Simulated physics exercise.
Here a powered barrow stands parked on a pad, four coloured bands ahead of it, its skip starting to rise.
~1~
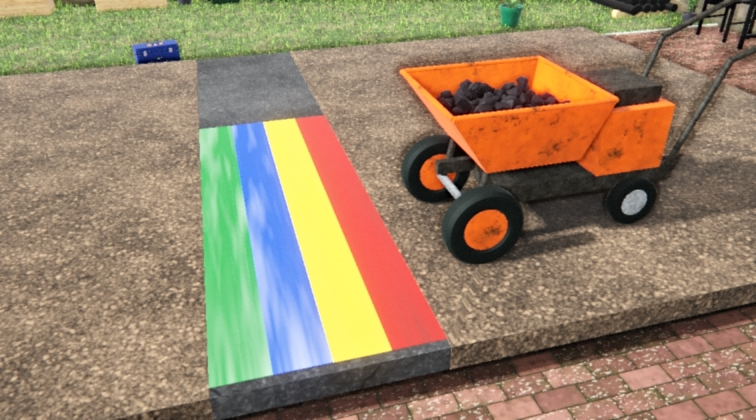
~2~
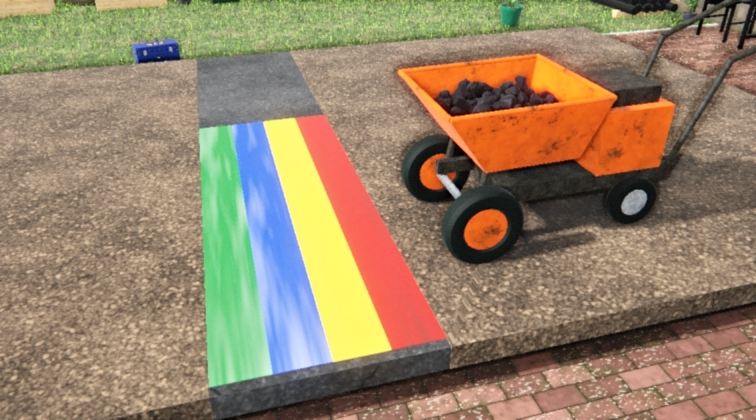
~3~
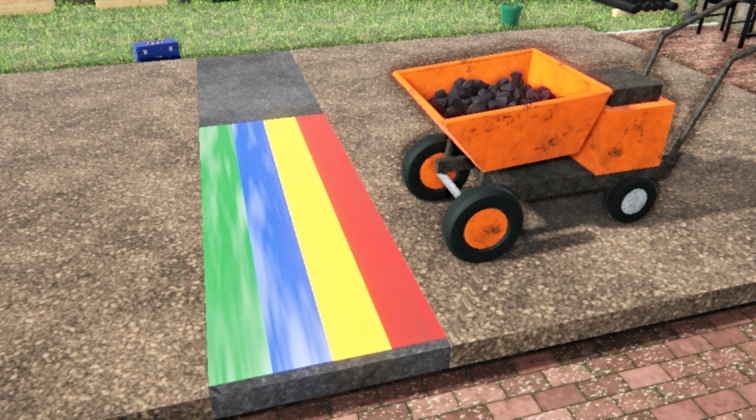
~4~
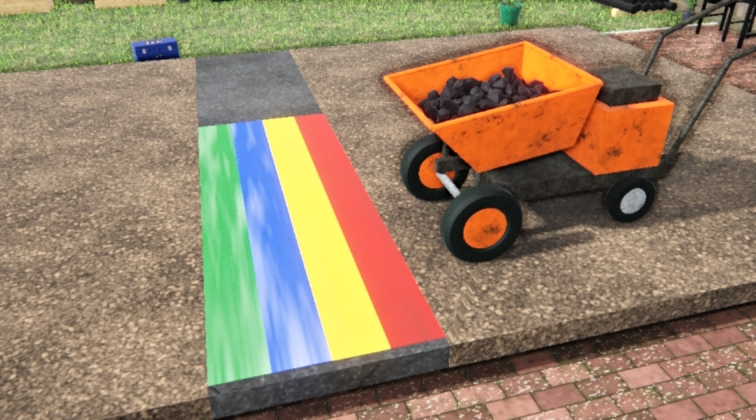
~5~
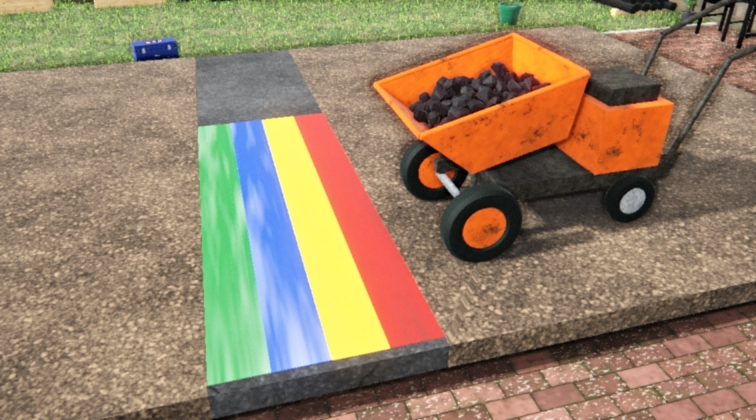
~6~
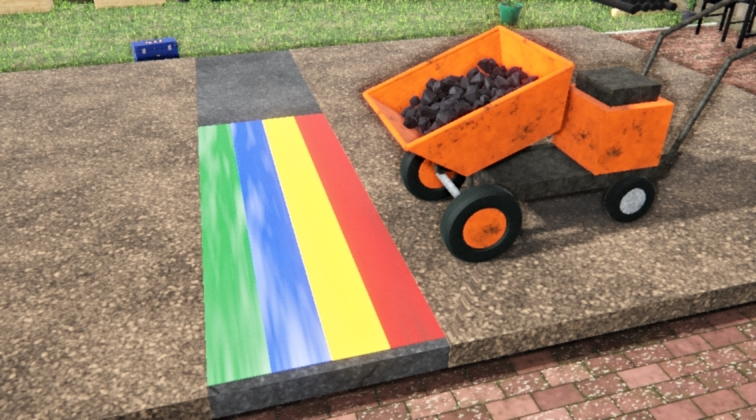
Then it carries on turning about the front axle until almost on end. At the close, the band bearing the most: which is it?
It is the yellow band.
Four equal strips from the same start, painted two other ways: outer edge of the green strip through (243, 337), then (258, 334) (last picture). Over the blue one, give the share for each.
I get 30 % for the first one and 30 % for the second.
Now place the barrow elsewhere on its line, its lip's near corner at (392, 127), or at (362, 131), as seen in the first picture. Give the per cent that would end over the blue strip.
Around 30 and 10 per cent respectively.
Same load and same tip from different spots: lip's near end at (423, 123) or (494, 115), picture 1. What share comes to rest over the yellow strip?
First spot: Roughly 20 percent; second spot: Roughly 30 percent.
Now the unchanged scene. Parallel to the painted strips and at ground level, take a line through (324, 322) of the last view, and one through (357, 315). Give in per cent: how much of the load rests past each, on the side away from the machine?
Estimate, first then second: 30 %, 60 %.
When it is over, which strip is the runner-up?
That would be the blue strip, in second.
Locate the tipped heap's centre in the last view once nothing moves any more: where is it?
Somewhere around (303, 242) in the final view.
Just after the last frame, skip tipped steeply; every one in the skip.
A moment on, skip tipped right over; the larger part in the skip; about a tenth over the yellow strip; just a few over the blue strip.
Further on, skip tipped right over; roughly a third in the skip; just a few over the red strip; roughly a third over the yellow strip; roughly a quarter over the blue strip; about a tenth over the green strip; just a few off the paint.
When it is over, skip tipped right over; roughly a third in the skip; just a few over the red strip; roughly a third over the yellow strip; roughly a quarter over the blue strip; about a tenth over the green strip; just a few off the paint.
